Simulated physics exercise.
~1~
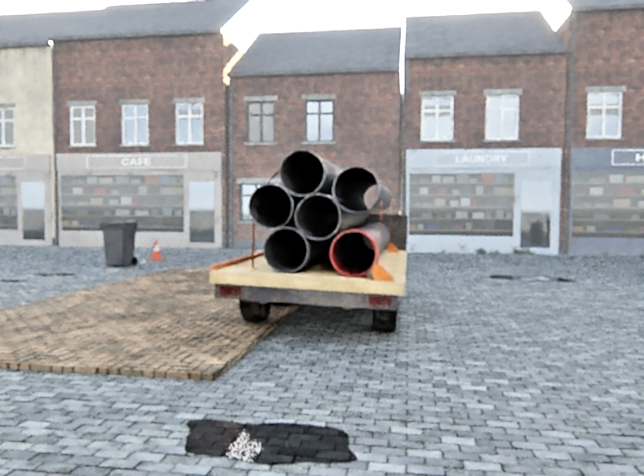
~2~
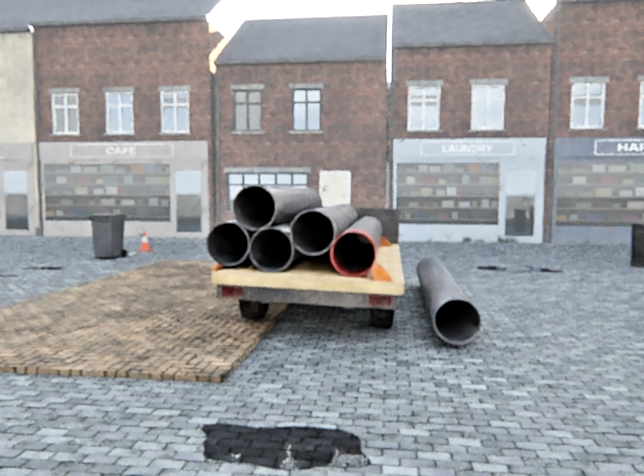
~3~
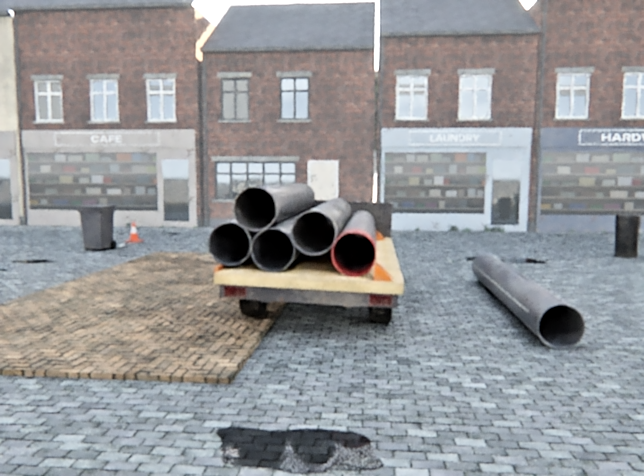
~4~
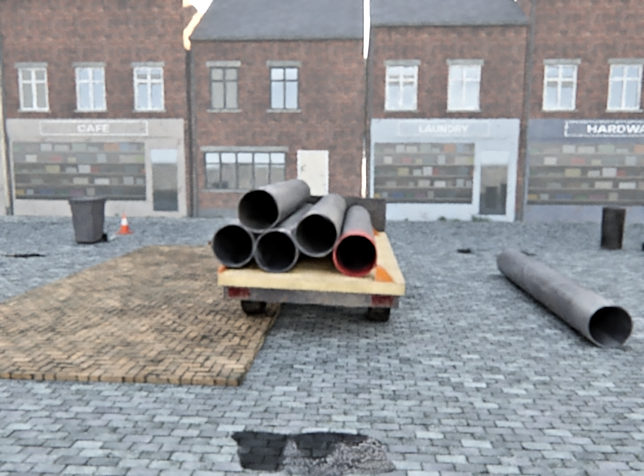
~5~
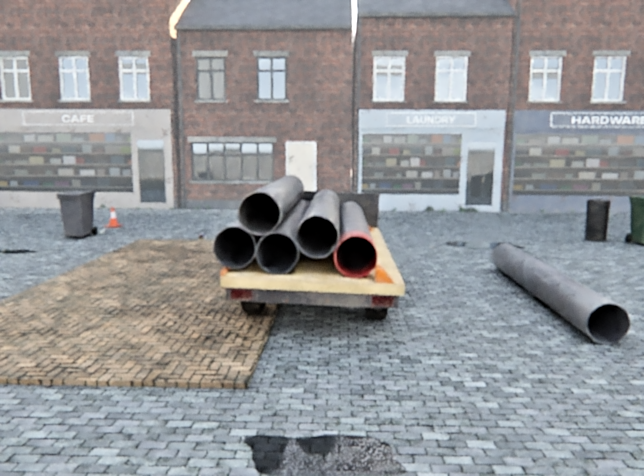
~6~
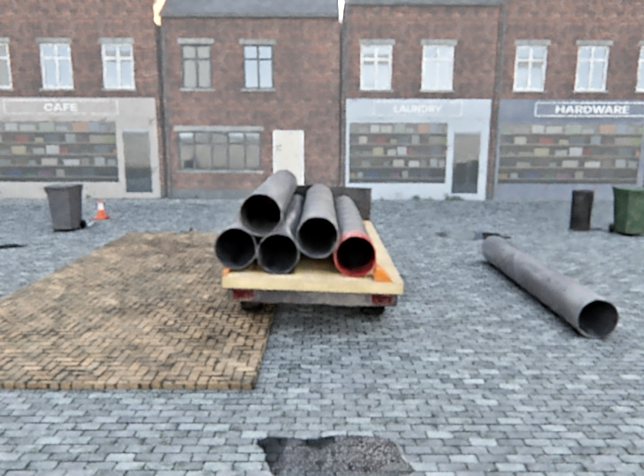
A low flatbed trailer, seen from behind, stands on a grey cobbled square beside a patch of brown paving, facing a row of brick shops that includes a cafe and a laundry. Six hollow pipes, five dark grey and one red at the lower right, lie stacked on its pale deck with their open ends towards the viewer. The stack collapses, and one grey pipe drops off the right side onto the cobbles. It rolls away to the right and settles at an angle, while the view drifts slightly. Four grey pipes and the red one remain on the deck.
